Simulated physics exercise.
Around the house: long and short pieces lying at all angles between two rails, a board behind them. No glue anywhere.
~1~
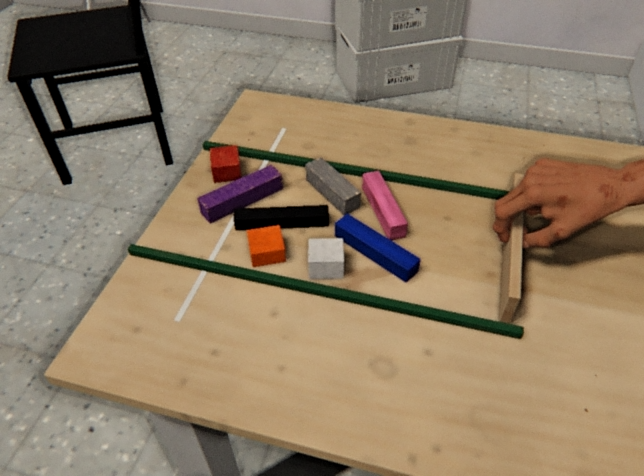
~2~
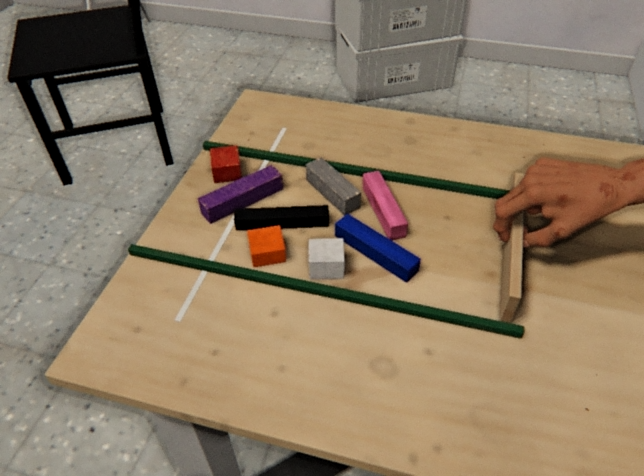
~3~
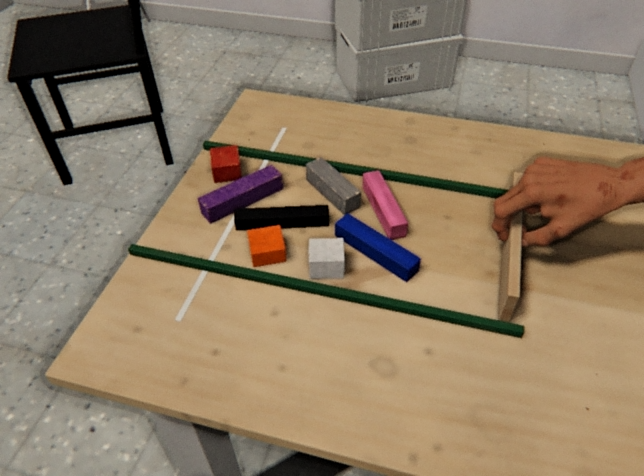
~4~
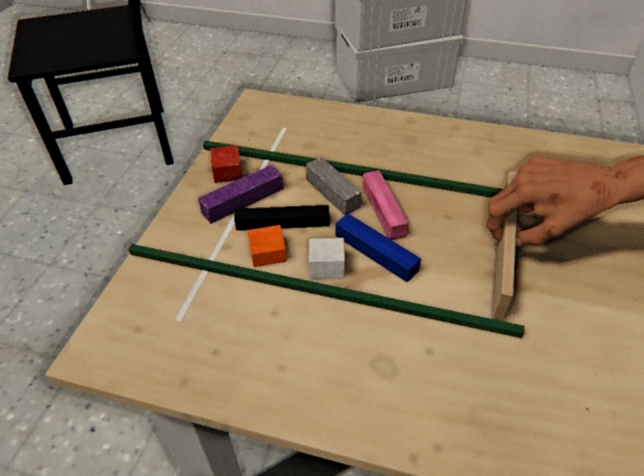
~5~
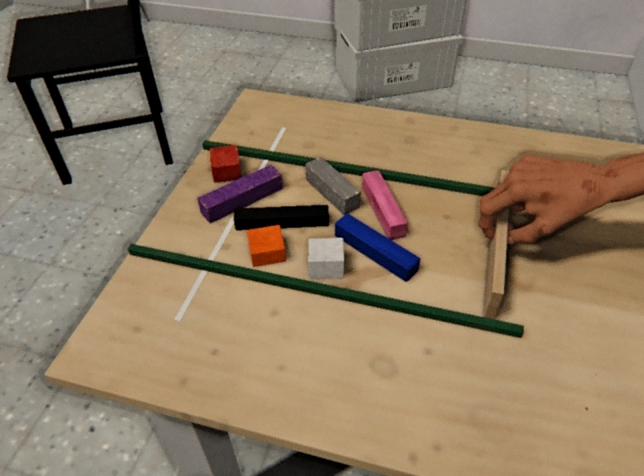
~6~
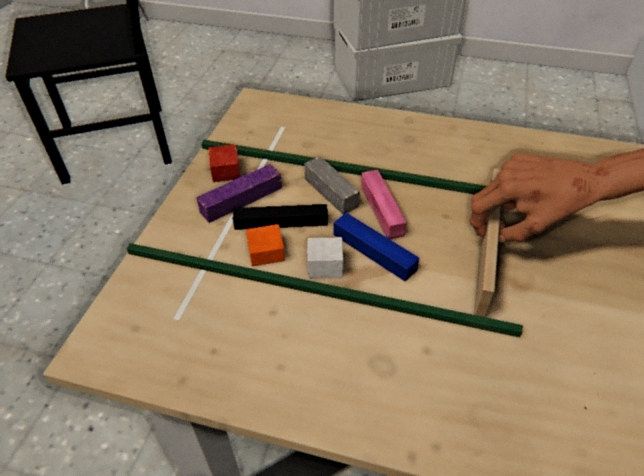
We see coloured blocks and bars lying at various angles between two green rails on a wooden table, while a hand at the right holds an upright board, at first nearly still, then slides it slightly left.
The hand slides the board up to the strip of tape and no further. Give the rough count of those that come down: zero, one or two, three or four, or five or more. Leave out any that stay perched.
Outcome: The number that fall off is one or two.
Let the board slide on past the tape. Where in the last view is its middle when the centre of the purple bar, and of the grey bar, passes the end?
Its middle is around (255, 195) and around (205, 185).
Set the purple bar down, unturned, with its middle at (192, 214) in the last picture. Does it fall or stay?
The purple bar drops off.
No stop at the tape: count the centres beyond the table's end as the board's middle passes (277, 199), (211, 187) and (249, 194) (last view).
Past the end: 0, 3 and 2.
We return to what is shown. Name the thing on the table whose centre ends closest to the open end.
That is the black stick.
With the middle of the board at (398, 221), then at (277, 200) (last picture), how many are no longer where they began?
By then 3, and 8.
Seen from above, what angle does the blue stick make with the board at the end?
Some 35 degrees.
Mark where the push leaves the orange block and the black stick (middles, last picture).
Near (178, 225) and (176, 186).
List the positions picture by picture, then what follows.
In the first picture, red block (226, 164); purple bar (242, 193); orange block (266, 246); board (512, 244); tape (240, 208).
In the second picture, purple bar (242, 194); pink stick (384, 204).
In the third picture, orange block (267, 246); blue stick (376, 247).
In the fourth picture, red block (226, 164); board (506, 241).
In the fifth picture, purple bar (242, 193); black stick (282, 217).
In the sixth picture, red block (225, 163); purple bar (241, 193); orange block (265, 245); board (490, 238); tape (239, 207).
Soon after, none off yet; red block at rest near (225, 163); purple bar at rest near (241, 193); orange block at rest near (265, 245).
Then, none off yet; red block at rest near (225, 163); purple bar at rest near (240, 193); orange block moving near (263, 243).
Further on, none off yet; red block moved about its own width near (199, 153); purple bar moved a little near (200, 181); orange block moved about its own width near (220, 231).
By the end, the number that fall off is one or two; fallen, purple bar and red block.
